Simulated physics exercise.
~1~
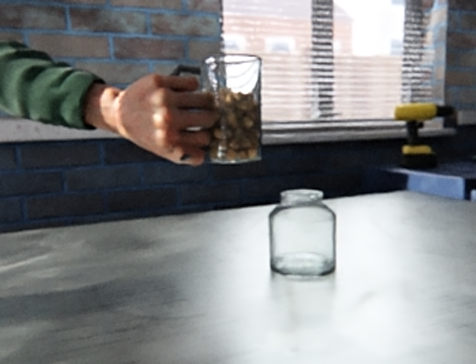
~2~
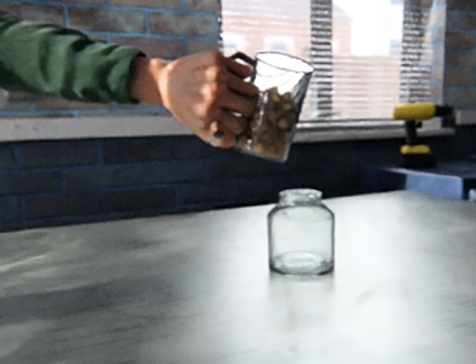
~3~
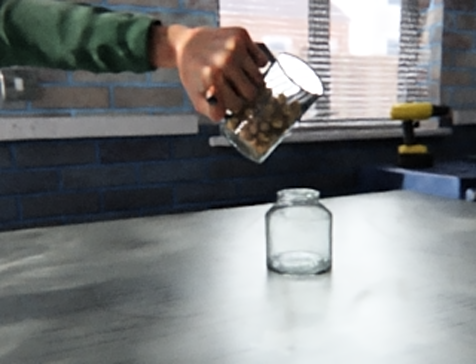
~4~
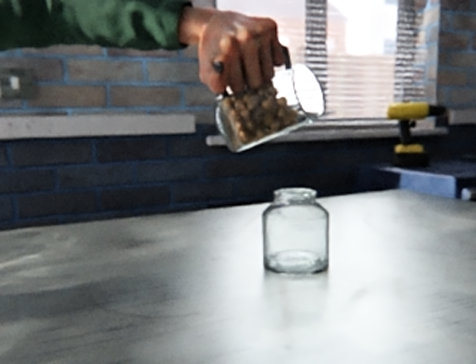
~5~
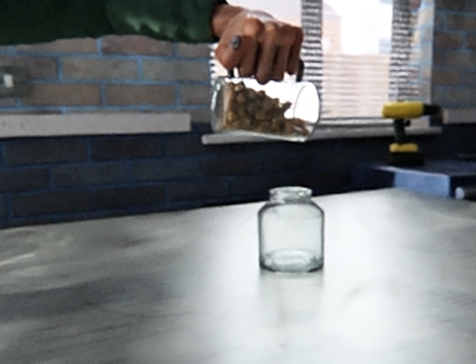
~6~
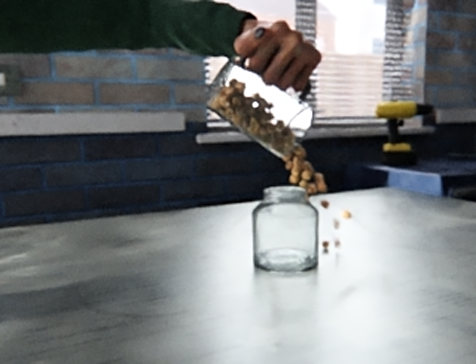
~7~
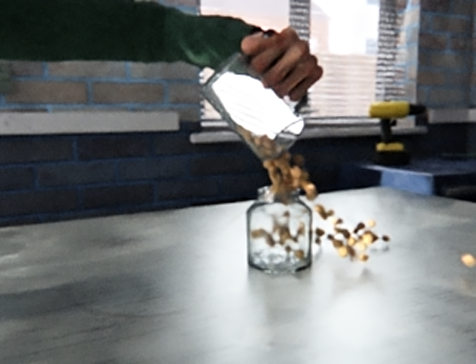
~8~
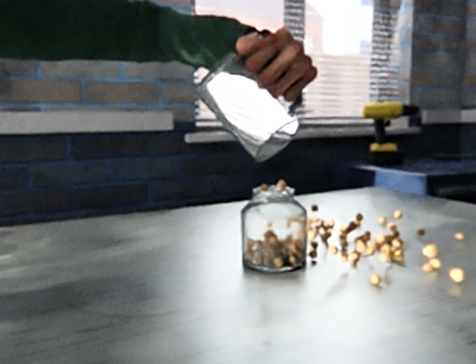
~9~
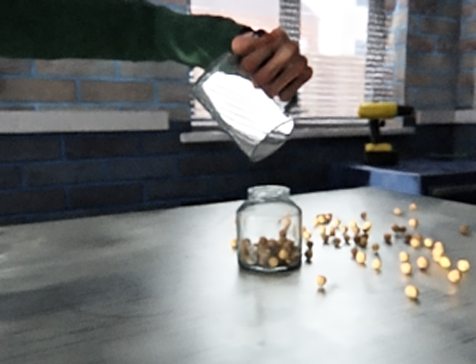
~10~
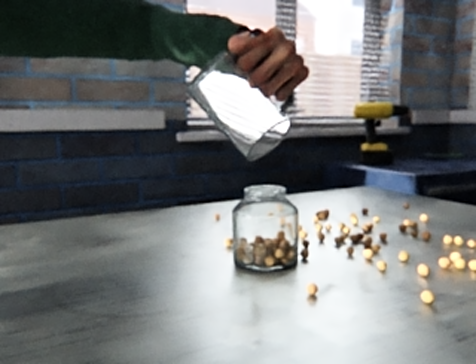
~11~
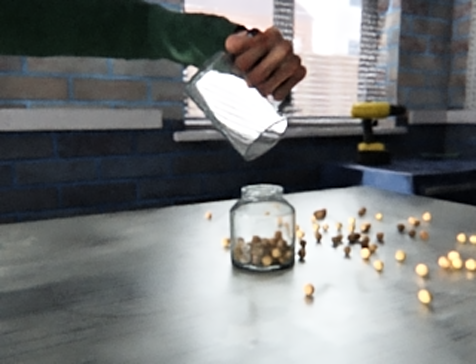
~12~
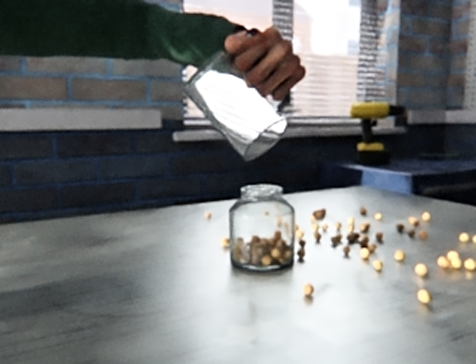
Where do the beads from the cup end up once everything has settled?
The larger part of them lies spilt on the table outside the jar, while a fair share rests inside the jar. Very few, if any, are left in the cup.
